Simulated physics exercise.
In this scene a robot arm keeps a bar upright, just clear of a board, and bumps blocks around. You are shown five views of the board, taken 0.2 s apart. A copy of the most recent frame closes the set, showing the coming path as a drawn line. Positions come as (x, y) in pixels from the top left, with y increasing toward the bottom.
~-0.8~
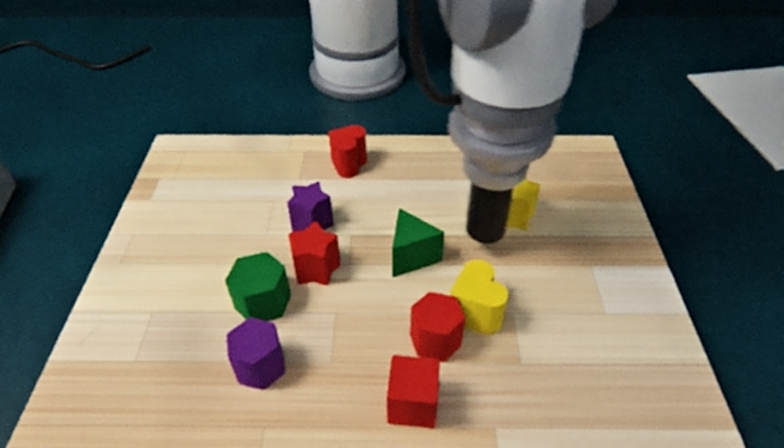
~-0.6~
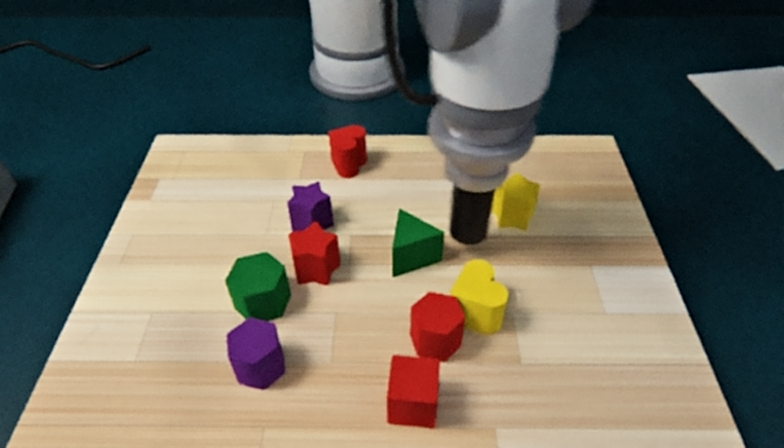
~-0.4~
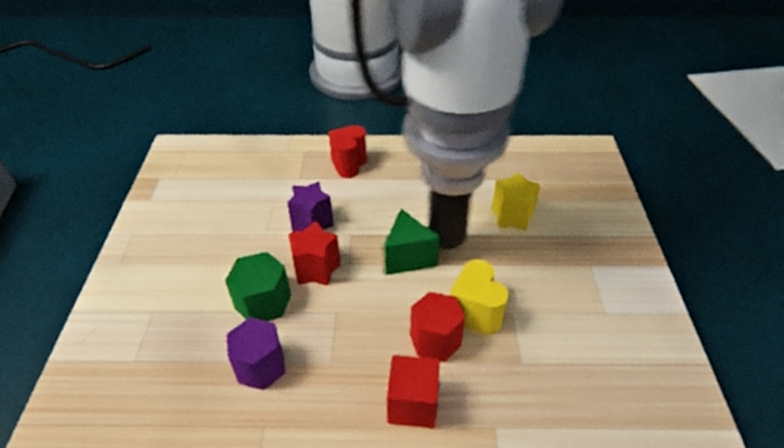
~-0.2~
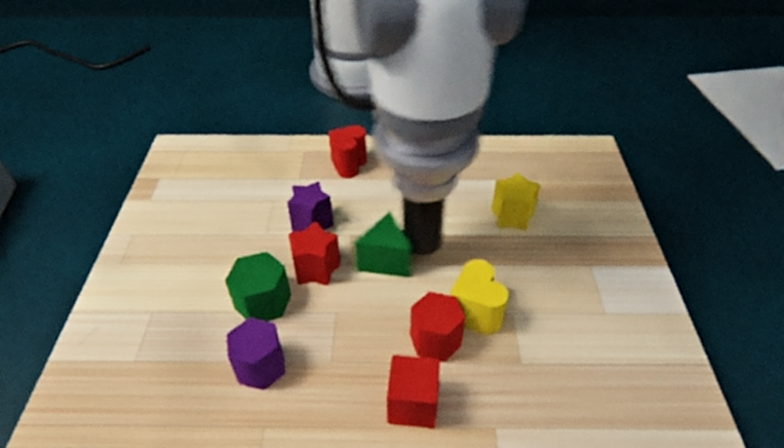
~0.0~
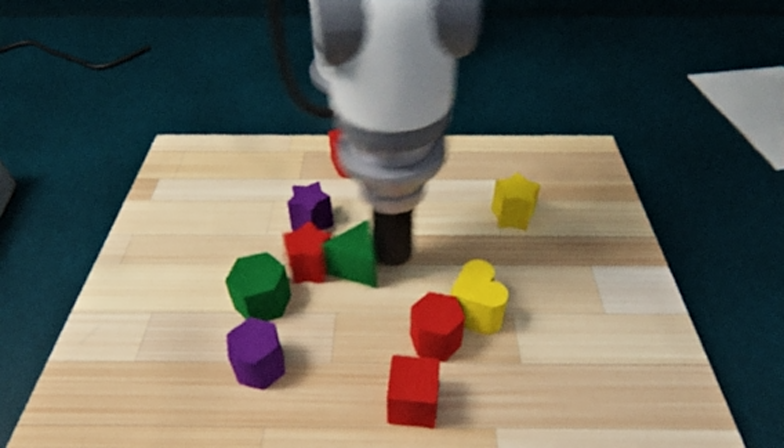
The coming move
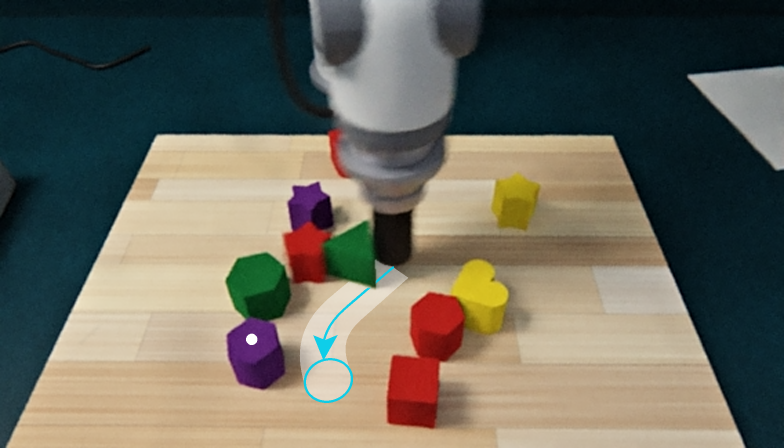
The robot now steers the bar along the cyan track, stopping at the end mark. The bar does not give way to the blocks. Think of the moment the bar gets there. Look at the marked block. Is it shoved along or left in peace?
At the end of the path, the marked block remains in its old spot.
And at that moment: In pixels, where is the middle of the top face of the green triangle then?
My best guess is (301, 268).
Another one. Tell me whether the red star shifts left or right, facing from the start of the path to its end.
Off to the right side.
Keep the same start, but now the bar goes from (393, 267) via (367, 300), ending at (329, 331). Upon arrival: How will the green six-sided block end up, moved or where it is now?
It keeps its position.
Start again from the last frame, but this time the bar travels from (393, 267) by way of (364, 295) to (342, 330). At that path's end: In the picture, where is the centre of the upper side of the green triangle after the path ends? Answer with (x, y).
Pixel (317, 265).
The drawn path runs from (393, 267) over (359, 297) and (327, 332) to (328, 380); the dot is on the purple six-sided block.
What follows on the original path. One third of the way, bar at (356, 282); red star at (283, 237), turned 40° clockwise; green triangle at (316, 262), turned 35° clockwise.
Two thirds of the way, bar at (323, 318); red star at (280, 235), turned 45° clockwise; green triangle at (301, 268), turned 60° clockwise.
At the end, bar at (326, 365); purple six-sided block not moved; red star at (280, 235), turned 45° clockwise; green triangle at (301, 268), turned 60° clockwise.
